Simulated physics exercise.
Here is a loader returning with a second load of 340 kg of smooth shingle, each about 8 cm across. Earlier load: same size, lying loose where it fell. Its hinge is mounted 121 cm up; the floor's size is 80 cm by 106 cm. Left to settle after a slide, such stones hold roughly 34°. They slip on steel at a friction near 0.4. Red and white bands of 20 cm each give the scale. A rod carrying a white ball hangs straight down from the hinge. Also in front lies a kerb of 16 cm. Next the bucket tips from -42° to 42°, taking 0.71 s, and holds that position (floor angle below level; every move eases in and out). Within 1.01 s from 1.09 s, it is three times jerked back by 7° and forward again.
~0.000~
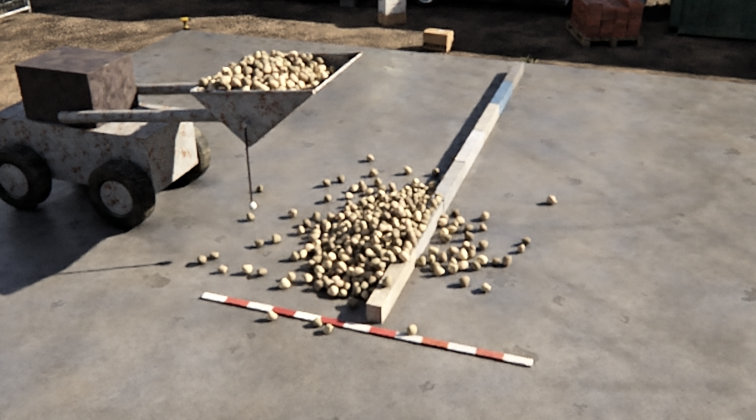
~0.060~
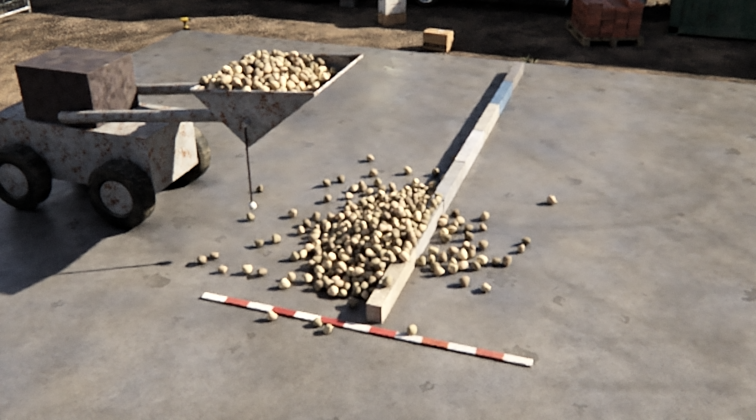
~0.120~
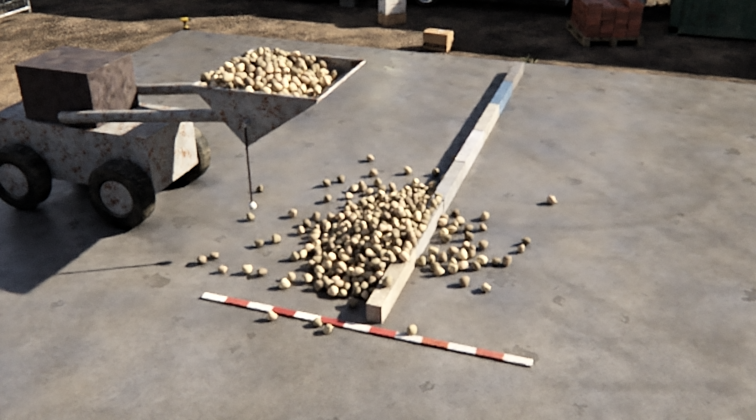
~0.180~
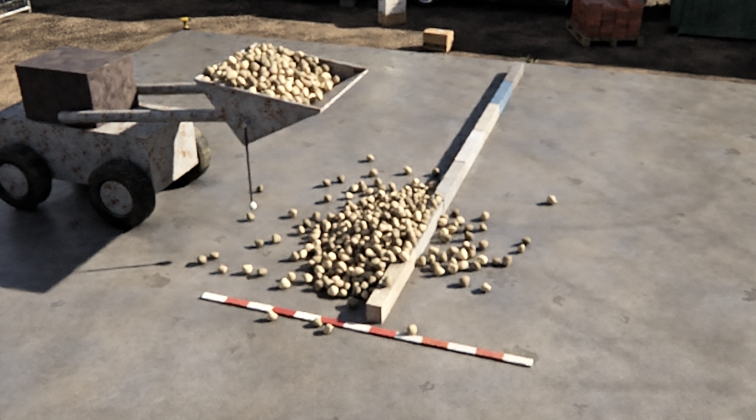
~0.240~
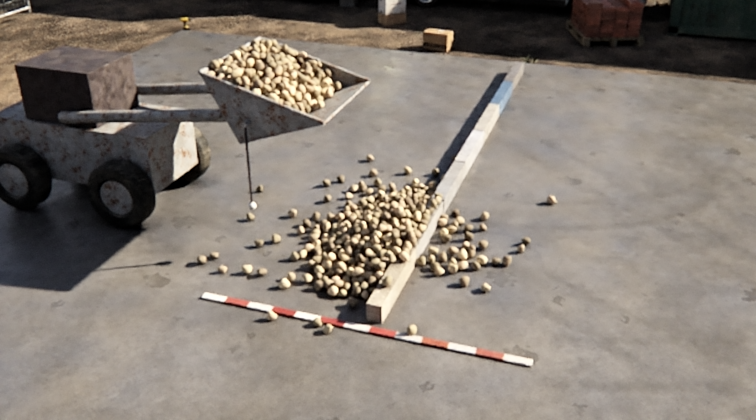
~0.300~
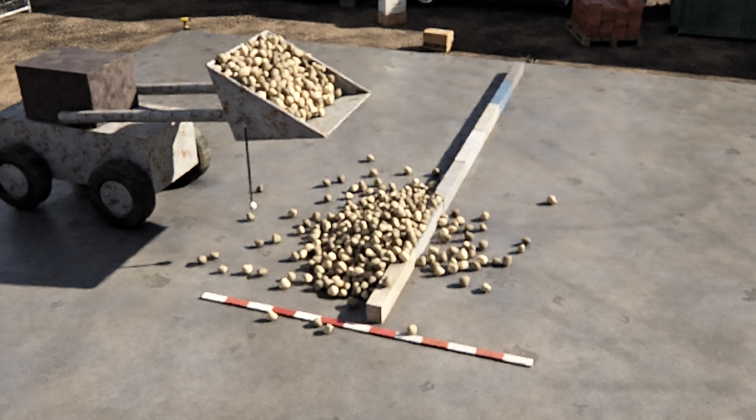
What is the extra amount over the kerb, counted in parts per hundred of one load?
Close to 6 parts in a hundred.
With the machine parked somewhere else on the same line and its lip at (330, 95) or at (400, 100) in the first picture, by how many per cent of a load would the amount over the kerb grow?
20 % and 95 %.
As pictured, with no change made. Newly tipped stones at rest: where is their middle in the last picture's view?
Centre at roughly (363, 222).
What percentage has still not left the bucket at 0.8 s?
65 % still inside.
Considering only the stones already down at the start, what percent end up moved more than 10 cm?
Roughly 15 % of them.
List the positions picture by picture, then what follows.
Lip at (314, 92), floor tilted -42°, highest stones at (269, 64). The earlier load is highest near (398, 218), 25 cm above ground level, 95 % on this side of the kerb, 7 % over the kerb, in the first frame.
Lip at (315, 94), floor tilted -40°, highest stones at (267, 63); the stones move at 0.2 m/s on average, in the second frame.
Lip at (318, 101), floor tilted -36°, highest stones at (267, 62); the stones move at 0.4 m/s on average, in the third frame.
The bucket is at -28°, its lip at (322, 111); the top of the load is at (254, 55); the stones move at 0.5 m/s on average, in the fourth frame.
Lip at (324, 123), floor tilted -20°, highest stones at (254, 50); the stones move at 0.7 m/s on average, in the fifth frame.
Lip at (325, 137), floor tilted -10°, highest stones at (260, 44); the stones move at 0.7 m/s on average, in the sixth frame.
After 0.5 s the floor is at 29°; in per cent of one load, 100 in the bucket, 95 on this side of the kerb, 7 over the kerb; the foremost stones are at (507, 252).
After 0.8 s the floor is at 42°; in per cent of one load, 64 in the bucket, 131 on this side of the kerb, 7 over the kerb; the foremost stones are at (507, 252).
After 2.5 s the floor is at 42°; in per cent of one load, 0 in the bucket, 189 on this side of the kerb, 13 over the kerb; the foremost stones are at (534, 273).
After 5.1 s the floor is at 42°; in per cent of one load, 0 in the bucket, 189 on this side of the kerb, 13 over the kerb; the foremost stones are at (534, 273). Net gain over the kerb, 6.
